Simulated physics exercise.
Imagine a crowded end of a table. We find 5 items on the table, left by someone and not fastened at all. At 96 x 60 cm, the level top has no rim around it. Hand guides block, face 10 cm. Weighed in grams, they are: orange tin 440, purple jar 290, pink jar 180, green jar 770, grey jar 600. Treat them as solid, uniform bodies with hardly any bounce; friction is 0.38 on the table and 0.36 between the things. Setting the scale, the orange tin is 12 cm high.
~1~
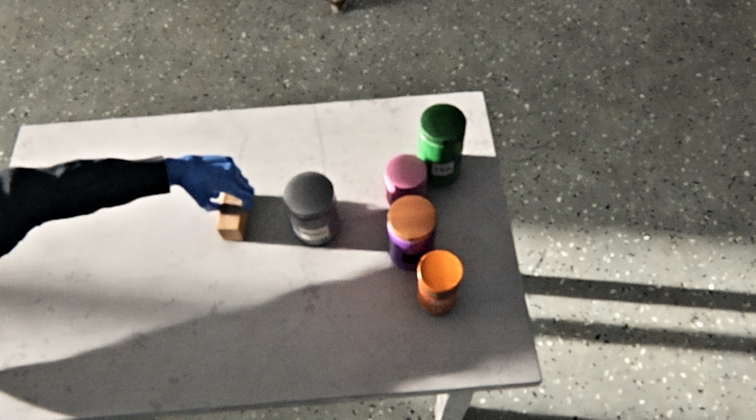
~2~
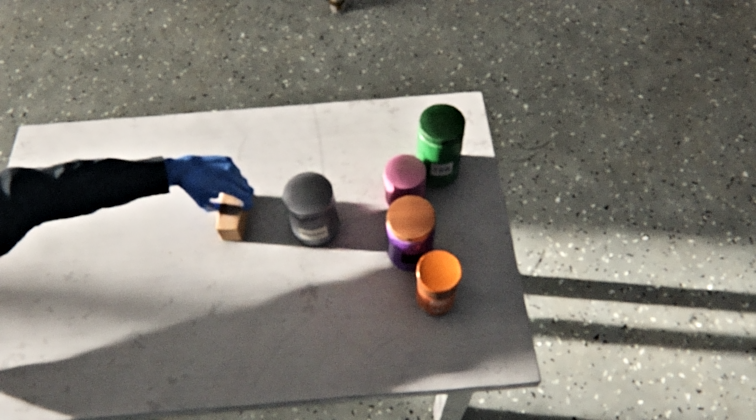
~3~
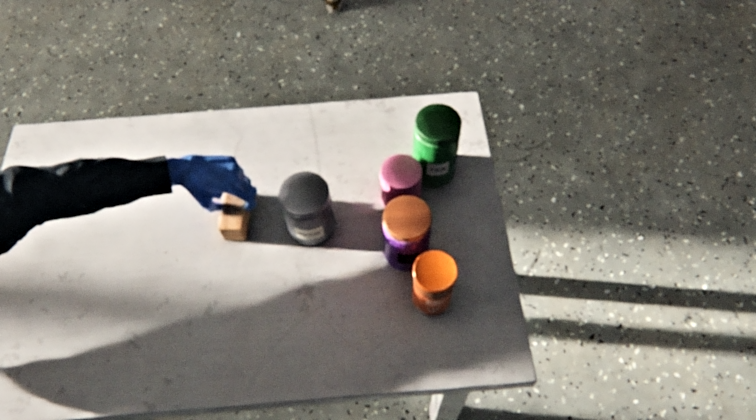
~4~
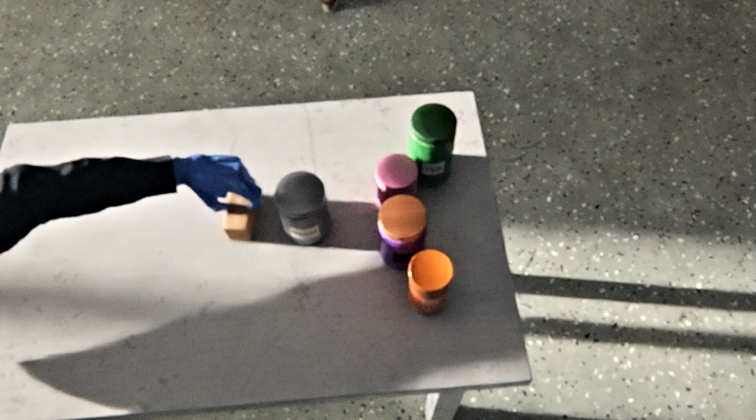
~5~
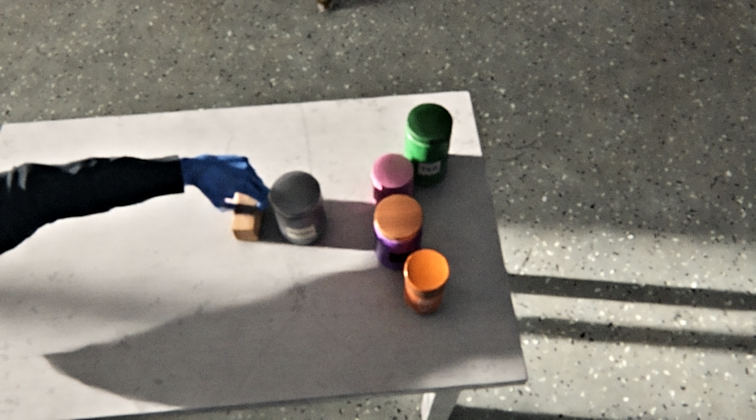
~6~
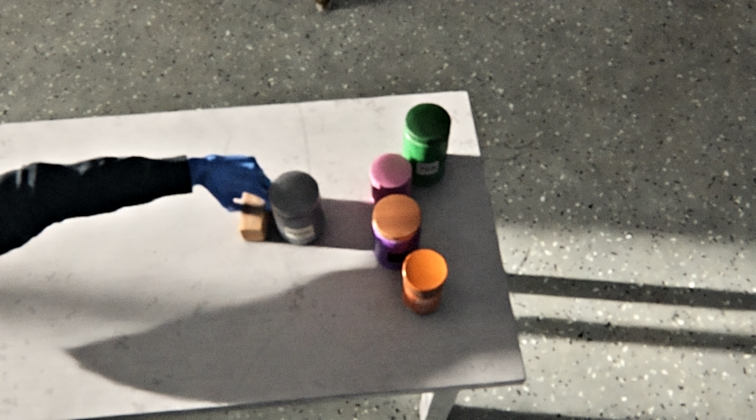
A small wooden block slides right under a blue-gloved hand, closer to the grey jar.
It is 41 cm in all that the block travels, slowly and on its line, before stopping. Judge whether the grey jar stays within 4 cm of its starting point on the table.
It does not.
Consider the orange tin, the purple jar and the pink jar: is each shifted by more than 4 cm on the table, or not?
In short, the orange tin stays close to home, the purple jar leaves its position, the pink jar leaves its position.
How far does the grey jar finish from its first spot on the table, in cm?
Net shift near 32 cm.
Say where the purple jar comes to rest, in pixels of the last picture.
Roughly pixel (453, 255).
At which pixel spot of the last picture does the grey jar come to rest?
At roughly (484, 214).
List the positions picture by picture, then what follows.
The first picture shows block slid 0 cm; grey jar (313, 210); orange tin (438, 285).
The second picture shows block slid 0 cm; pink jar (405, 185); green jar (440, 147).
The third picture shows block slid 1 cm; orange tin (433, 285); purple jar (407, 235).
The fourth picture shows block slid 3 cm; pink jar (397, 184); green jar (431, 147).
The fifth picture shows block slid 5 cm; orange tin (425, 284); purple jar (398, 234).
The sixth picture shows block slid 7 cm; grey jar (298, 209); pink jar (391, 184).
Then, 0.50 s later than the last frame, block slid 17 cm; grey jar 9 cm from its spot near (347, 210).
Then, 0.90 s later than the last frame, block slid 26 cm; grey jar 17 cm from its spot near (395, 214); purple jar 6 cm from its spot; pink jar 2 cm from its spot.
Then, 1.10 s later than the last frame, block slid 30 cm; grey jar 21 cm from its spot near (420, 213); purple jar 8 cm from its spot; pink jar 4 cm from its spot.
Then, 1.40 s later than the last frame, block slid 36 cm; grey jar 27 cm from its spot near (456, 213); pink jar 11 cm from its spot; purple jar 10 cm from its spot.
When it is over, not toppled but over 4 cm from the start, purple jar, pink jar, green jar and grey jar; orange tin within 4 cm of the start. End places, in pixels of the last picture, grey jar near (484, 214).
